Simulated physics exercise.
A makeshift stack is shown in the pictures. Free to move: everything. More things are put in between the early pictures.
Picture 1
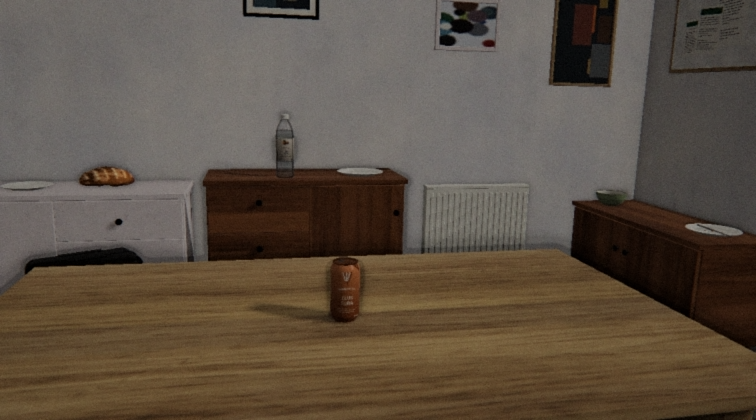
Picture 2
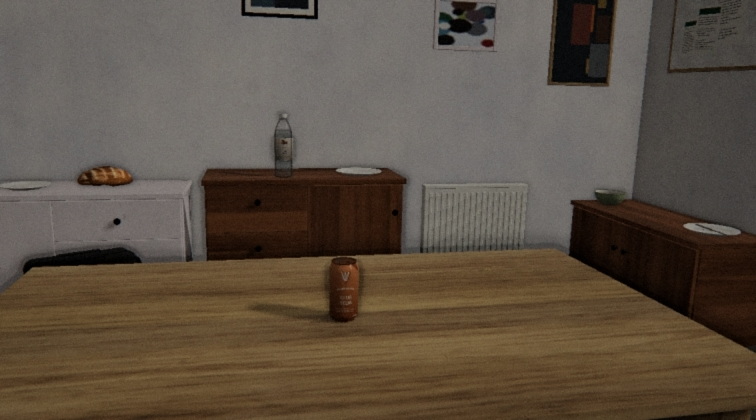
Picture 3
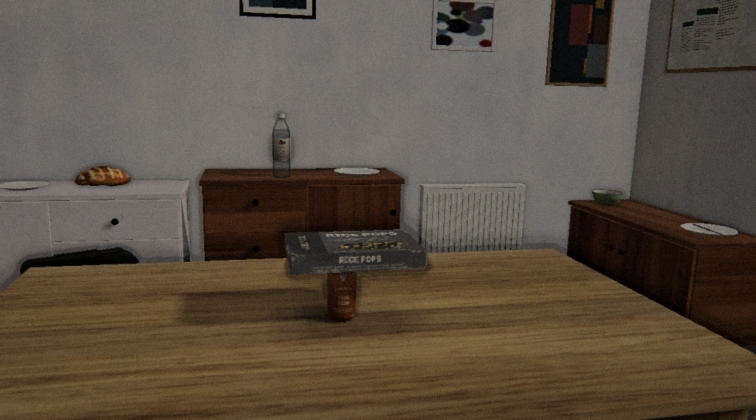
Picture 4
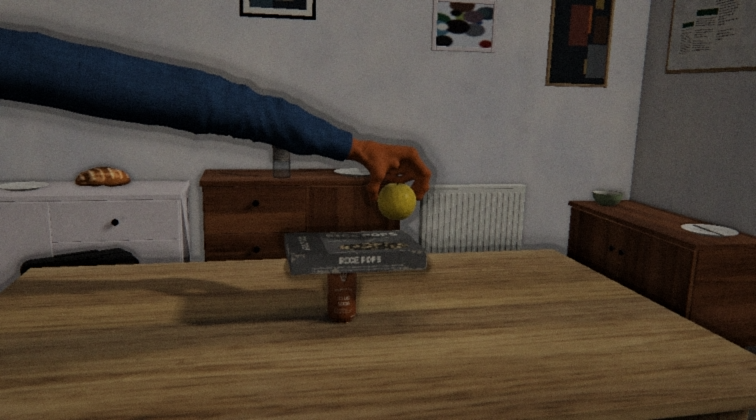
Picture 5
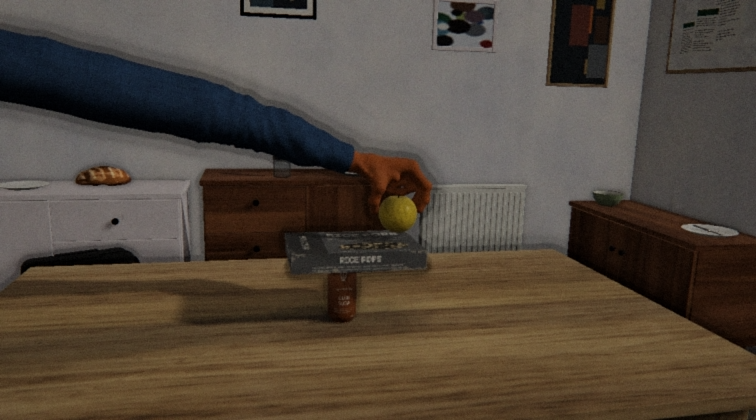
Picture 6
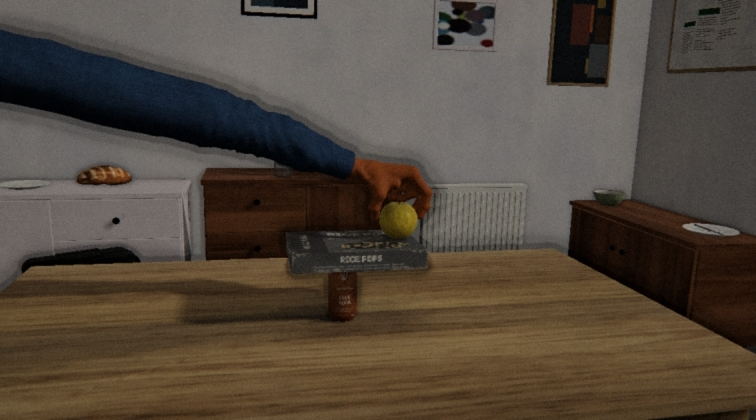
A blue-sleeved arm reached in from the left and lowered a yellow apple onto the right side of a dark box, which had appeared on top of an orange can on the wooden table.
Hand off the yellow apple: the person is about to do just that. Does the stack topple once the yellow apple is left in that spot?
Yes, it topples.
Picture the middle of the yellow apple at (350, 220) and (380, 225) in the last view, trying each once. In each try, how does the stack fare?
First try: Stands; second try: Topples.
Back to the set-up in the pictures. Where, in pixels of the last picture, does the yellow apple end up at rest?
About (418, 301).
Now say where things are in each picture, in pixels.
In the first picture, the last thing is not in view yet; orange can (345, 290).
In the second picture, the last thing is not in view yet; orange can (344, 290).
In the third picture, the last thing is not in view yet; orange can (342, 290).
The fourth picture shows on its way; yellow apple (397, 201); orange can (342, 290).
The fifth picture shows on its way; yellow apple (398, 214); orange can (342, 290).
The sixth picture shows in place under the hand; yellow apple (398, 220); orange can (343, 289).
Then, 0.40 s on from there, yellow apple now fallen; grey packet turned 61° from how it was put.
Then, 0.80 s on from there, grey packet on its side.
Then, 1.60 s on from there, grey packet now fallen.
Then, 2.20 s on from there, orange can turned 10° from how it was put.
In the end, fallen, yellow apple and grey packet; orange can unmoved. At the end, from the last picture's camera, yellow apple near (418, 301). The stack comes apart.
